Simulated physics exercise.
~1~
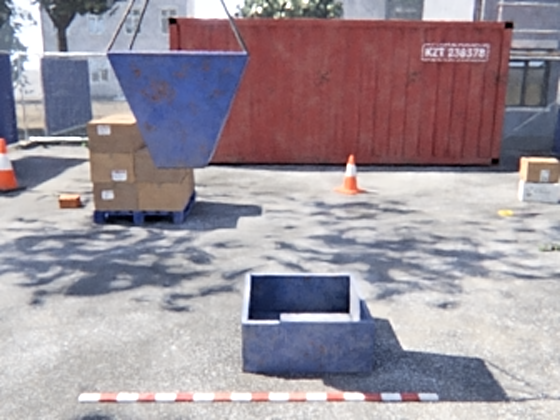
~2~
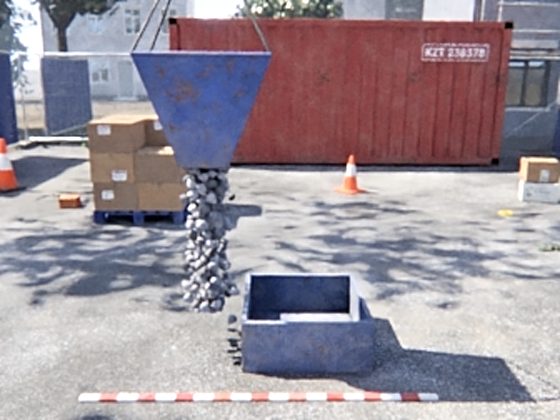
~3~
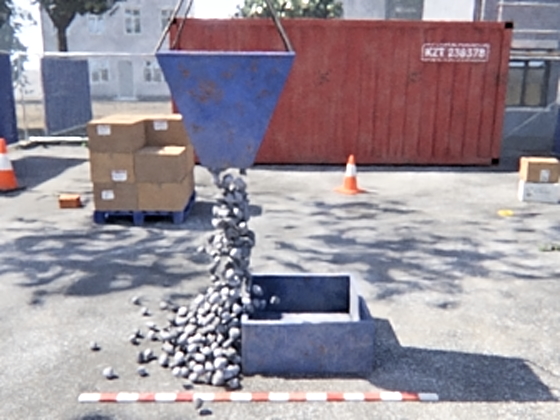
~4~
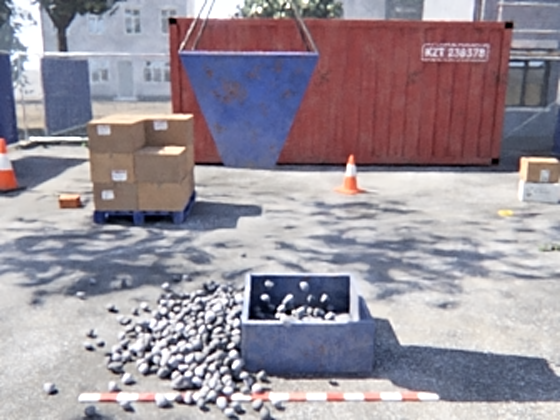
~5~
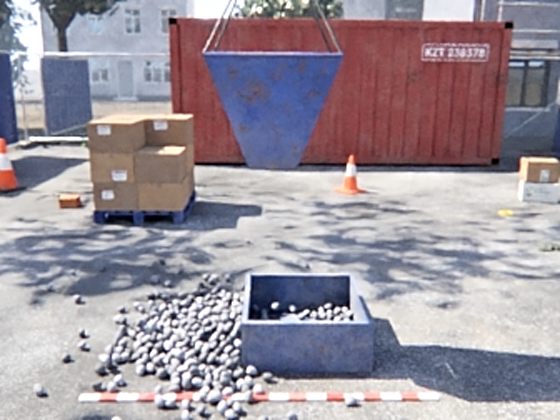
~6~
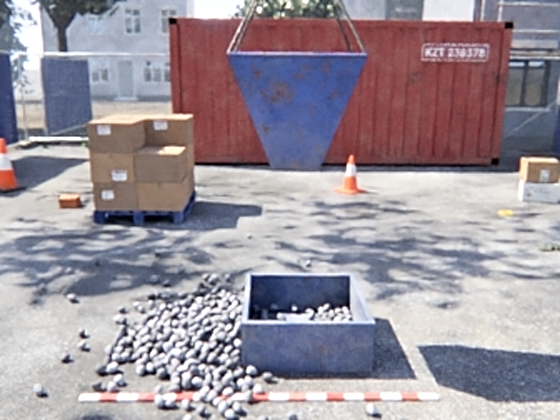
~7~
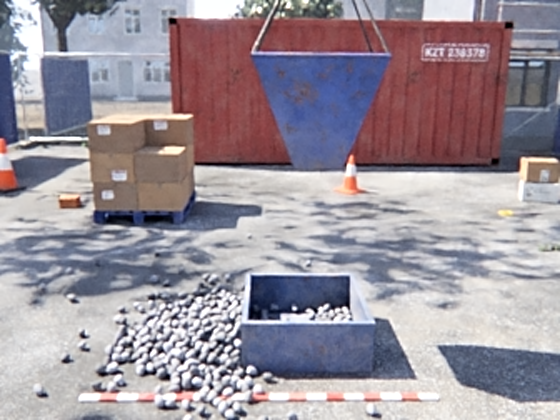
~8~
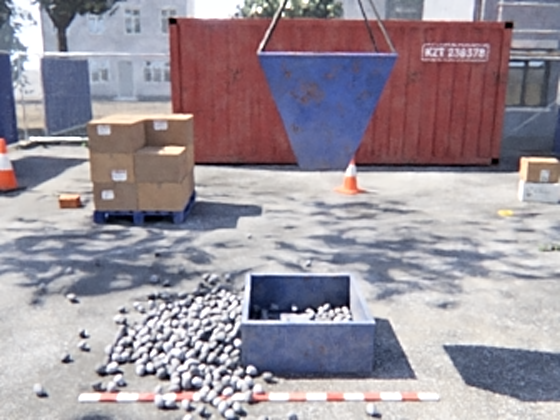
In the video, a blue crane skip moves right above a paved yard, pouring grey stones beside and then into an open bin. It empties and continues right, leaving most stones heaped left of the bin and a smaller amount inside.
